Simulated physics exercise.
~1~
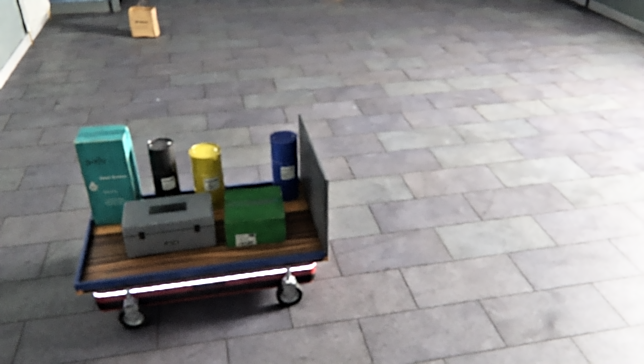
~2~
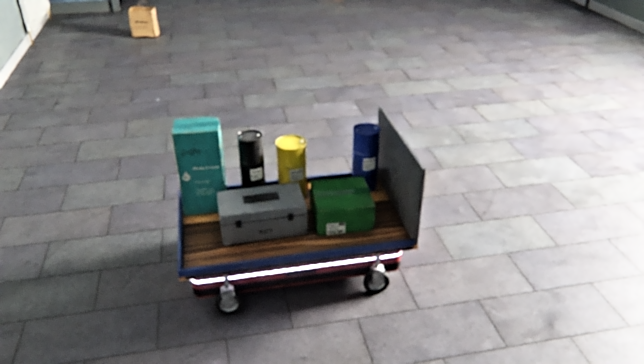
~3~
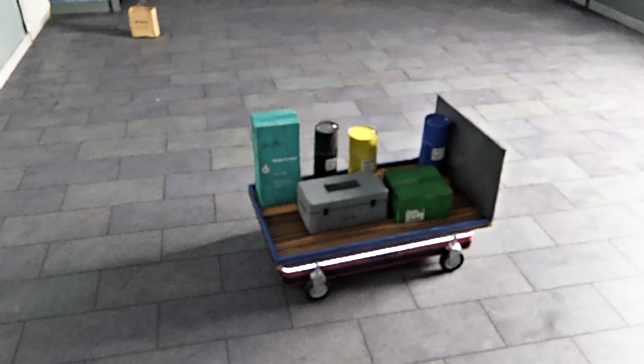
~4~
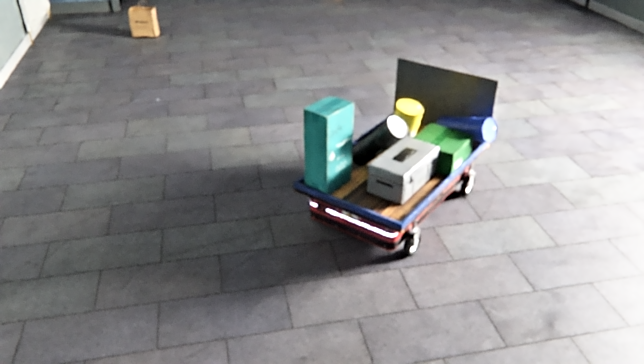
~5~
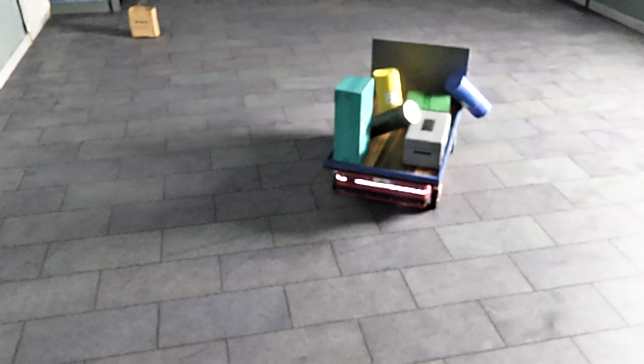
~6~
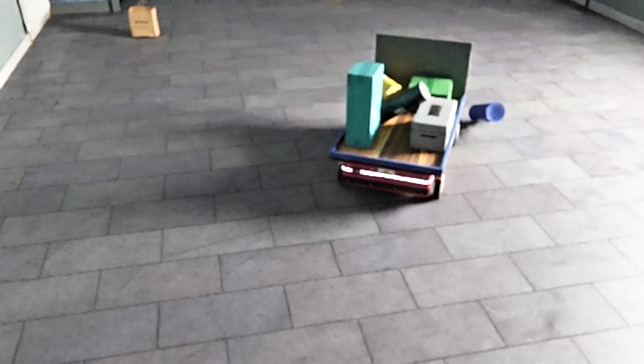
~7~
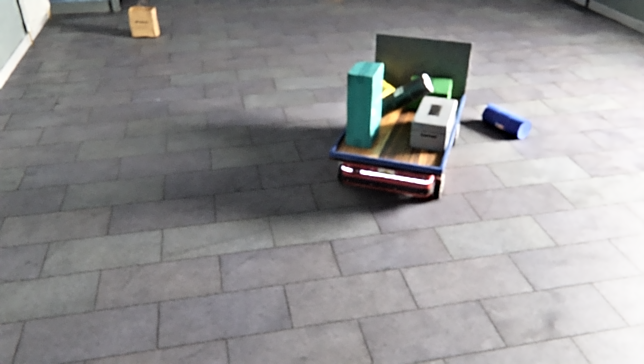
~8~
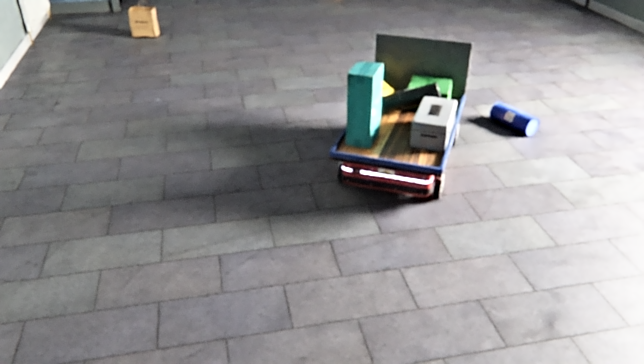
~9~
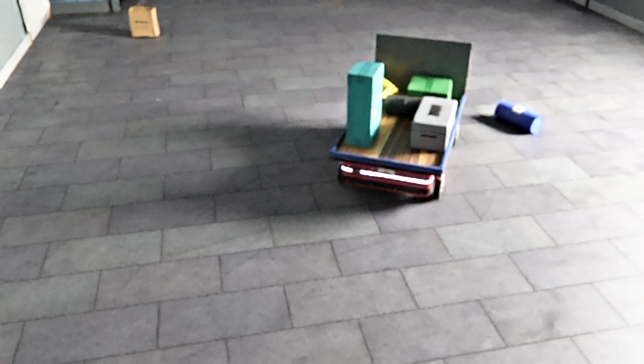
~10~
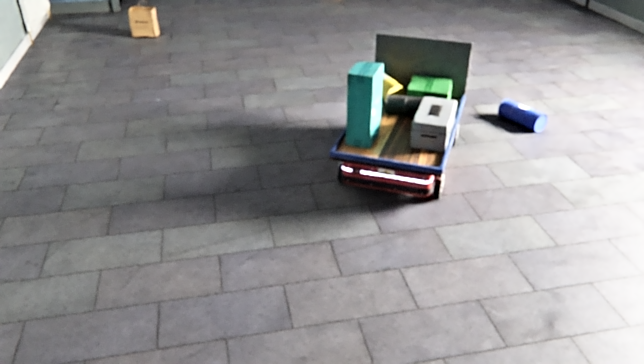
We see a loaded cart roll right across a tiled floor, then turn away and stop as the canisters topple. The blue one falls off and rolls to rest on the floor, while the yellow and black ones end tipped over among the boxes and grey toolbox.
